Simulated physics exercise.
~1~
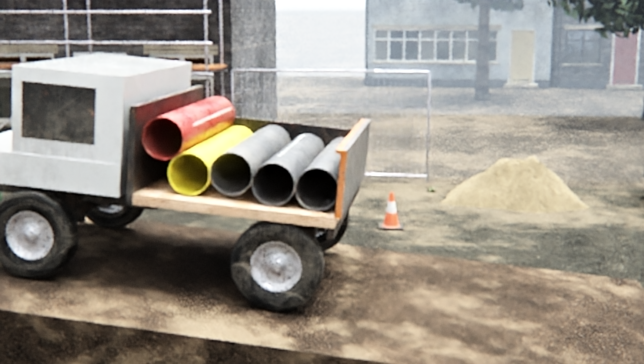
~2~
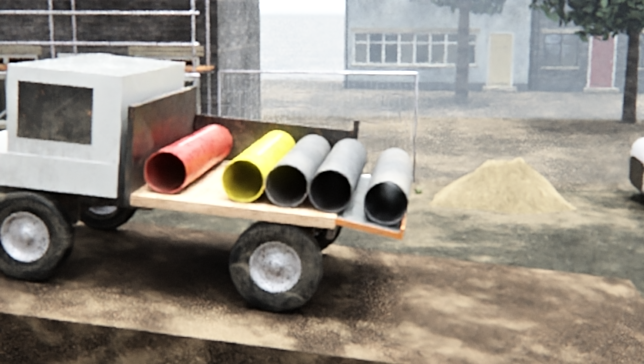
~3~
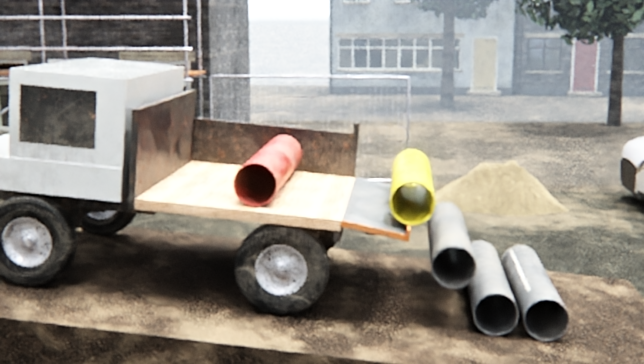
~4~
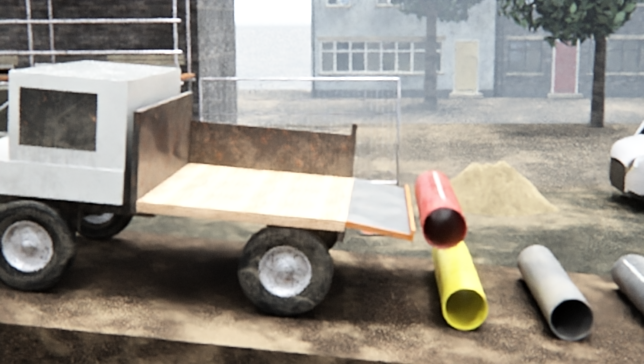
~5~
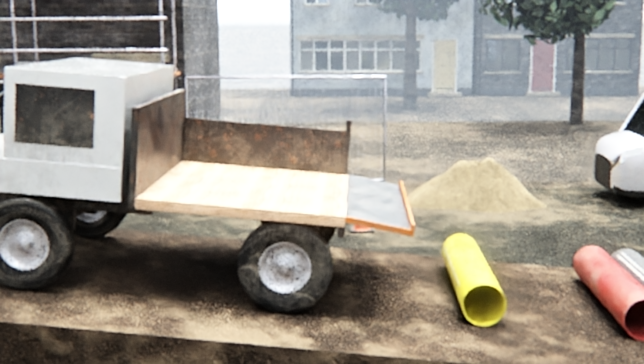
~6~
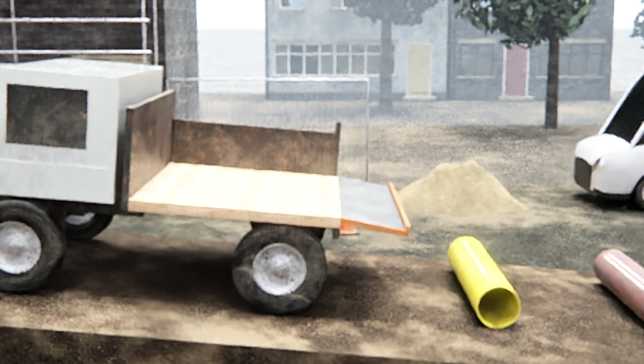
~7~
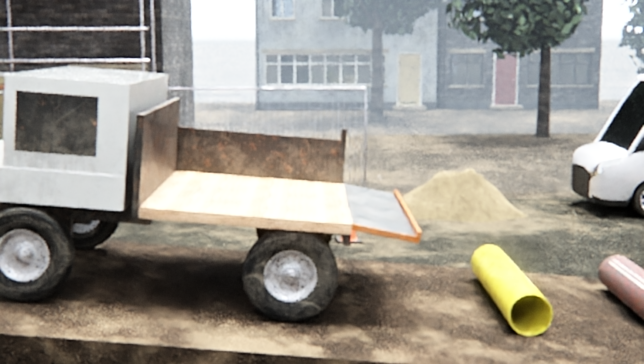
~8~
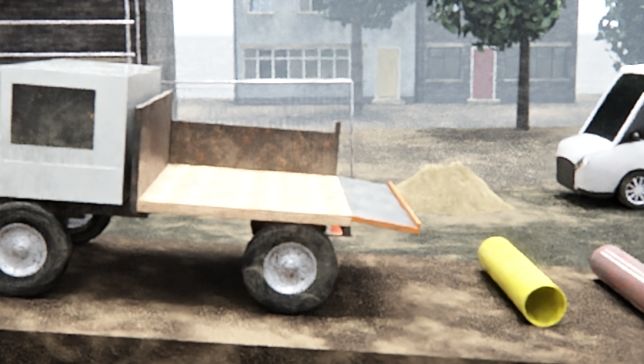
On a dirt slope, a parked truck's tailgate drops and five pipes roll off onto the ground.
